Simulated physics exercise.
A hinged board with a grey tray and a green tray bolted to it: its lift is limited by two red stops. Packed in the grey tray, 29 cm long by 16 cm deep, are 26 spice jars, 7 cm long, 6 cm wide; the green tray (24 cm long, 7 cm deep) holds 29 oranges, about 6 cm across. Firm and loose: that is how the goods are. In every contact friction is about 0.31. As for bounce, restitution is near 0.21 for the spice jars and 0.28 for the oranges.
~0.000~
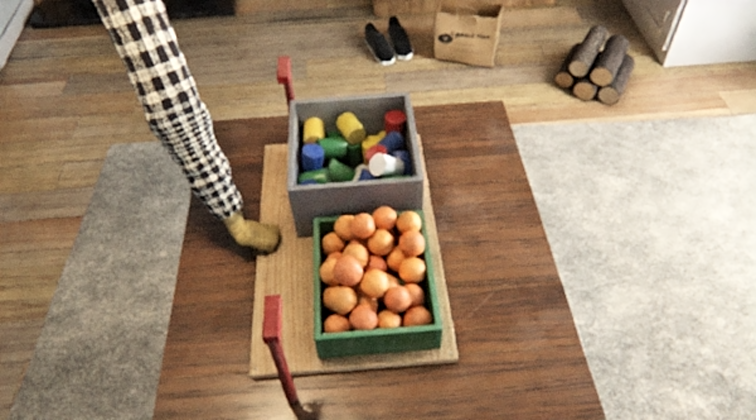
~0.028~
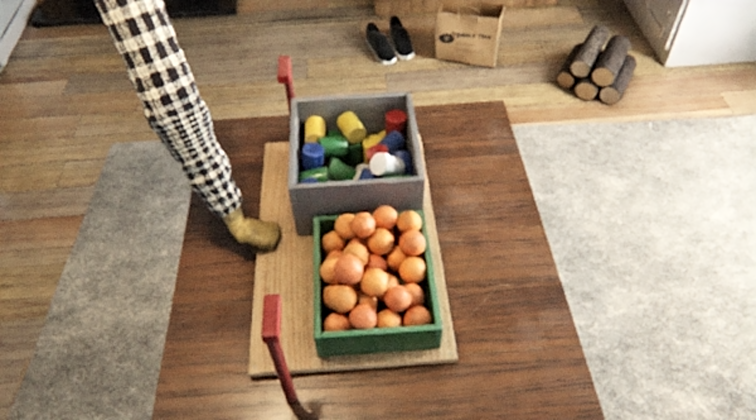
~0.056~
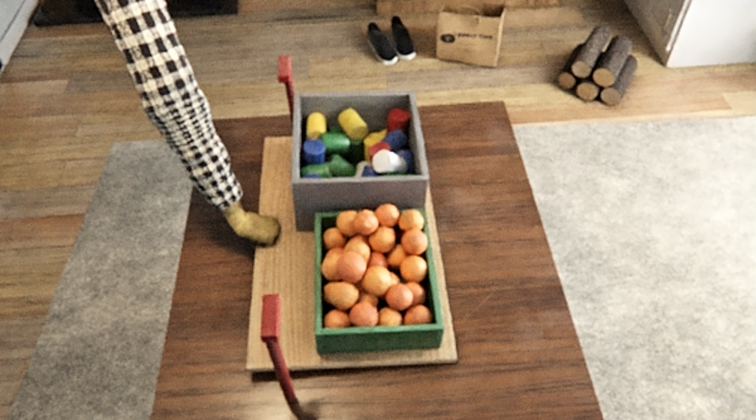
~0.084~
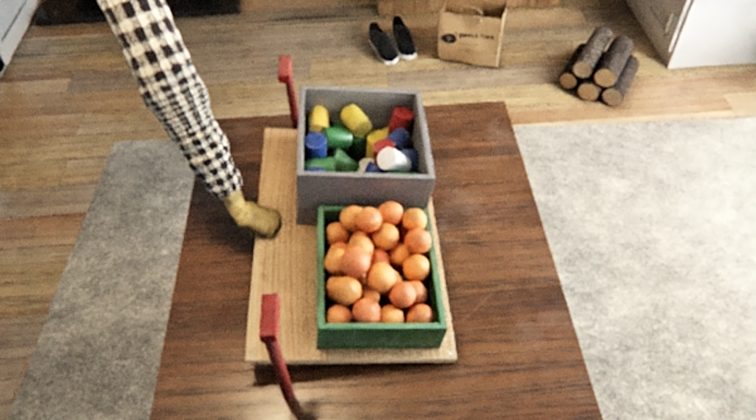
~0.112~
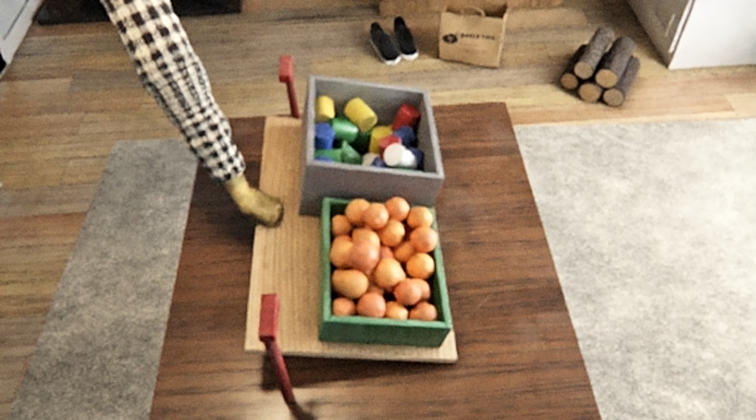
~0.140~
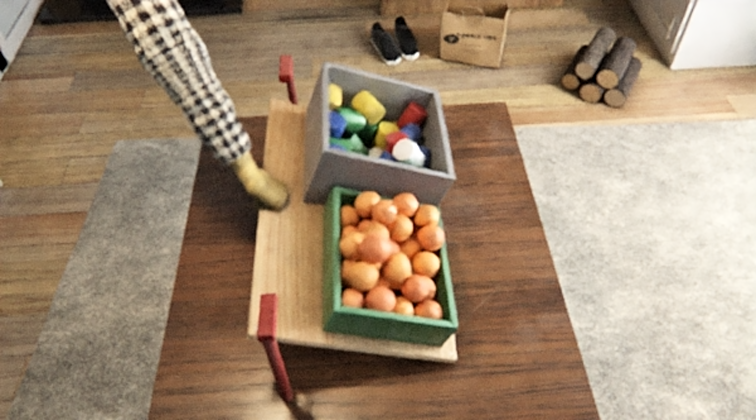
On a wooden table, a gloved hand in a checked sleeve lifted the left side of a board, tilting it steadily while the grey tray of colourful jars and green tray of oranges shifted right.
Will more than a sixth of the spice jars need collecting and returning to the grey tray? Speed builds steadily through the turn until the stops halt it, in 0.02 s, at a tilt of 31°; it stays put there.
Above a sixth.
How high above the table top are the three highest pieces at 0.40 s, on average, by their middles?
Around 30 centimetres.
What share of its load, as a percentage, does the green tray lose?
Green tray: 70% lost.
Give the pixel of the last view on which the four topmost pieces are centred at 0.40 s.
I'd put it somewhere around (454, 89).
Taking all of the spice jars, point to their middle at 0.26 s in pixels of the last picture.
Roughly at (406, 131).
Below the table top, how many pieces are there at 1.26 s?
It comes to near 25.
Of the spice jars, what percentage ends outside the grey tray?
Estimate: About 35 in a hundred.
After 0.16 s, the board meets the red stops.
After 0.26 s, tilt 31°; grey tray 26 in, 0 out and green tray 27 in, 2 out.
After 0.40 s, tilt 31°; grey tray 23 in, 3 out and green tray 16 in, 13 out.
After 0.66 s, tilt 31°; grey tray 17 in, 9 out and green tray 9 in, 20 out.
When it is over (at 1.26 s), grey tray 17 in, 9 out and green tray 9 in, 20 out. Asked share, 9 of 26, 35 per cent.
